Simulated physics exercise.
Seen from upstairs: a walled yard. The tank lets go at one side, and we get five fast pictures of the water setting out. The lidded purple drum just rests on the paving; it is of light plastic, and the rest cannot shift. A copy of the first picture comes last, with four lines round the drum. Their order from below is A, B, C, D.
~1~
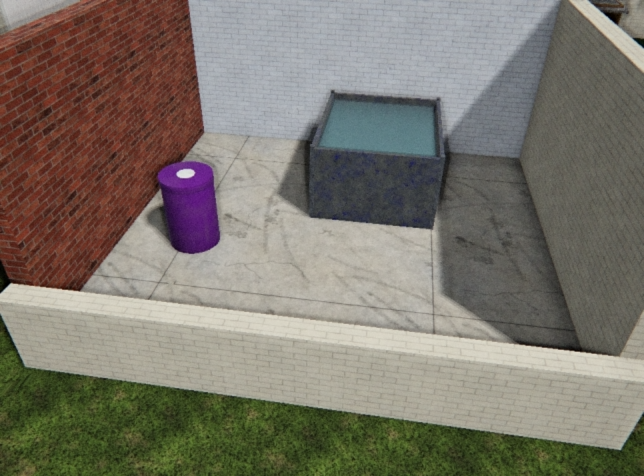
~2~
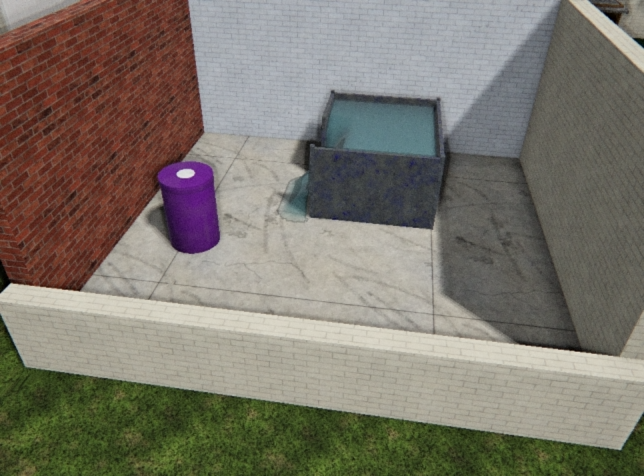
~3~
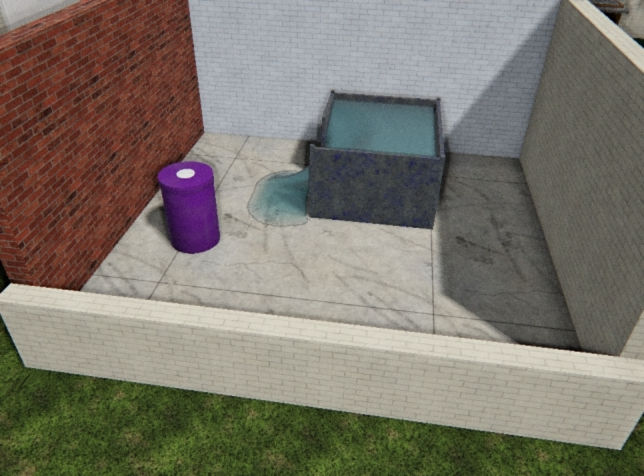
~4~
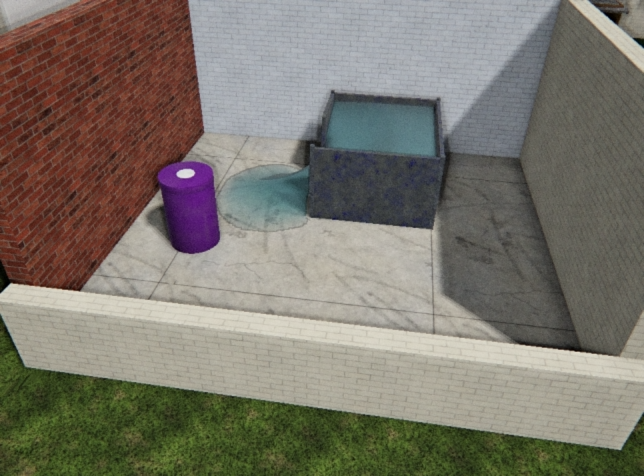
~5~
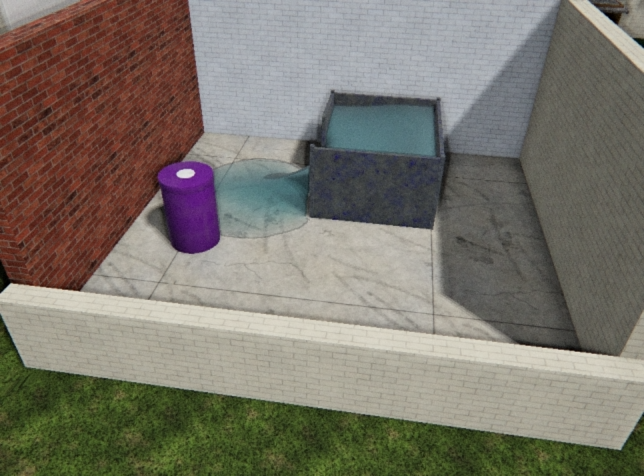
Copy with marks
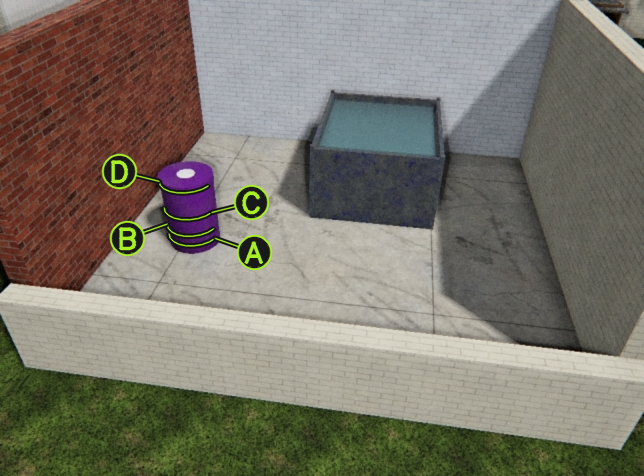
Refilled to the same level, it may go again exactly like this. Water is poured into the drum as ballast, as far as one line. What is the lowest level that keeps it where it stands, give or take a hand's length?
It is C.
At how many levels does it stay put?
Two.
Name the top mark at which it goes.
B.
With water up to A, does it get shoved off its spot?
Yes, it does.
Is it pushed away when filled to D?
No.
On the marked copy, A at (185, 245); B at (184, 236); C at (181, 219); D at (177, 192); from the bottom up A, B, C, D.
With A, it is pushed about 4 times its own width away.
With B, it is pushed about twice its own width away.
With C, it shifts by a finger or two and stays.
With D, it does not move.
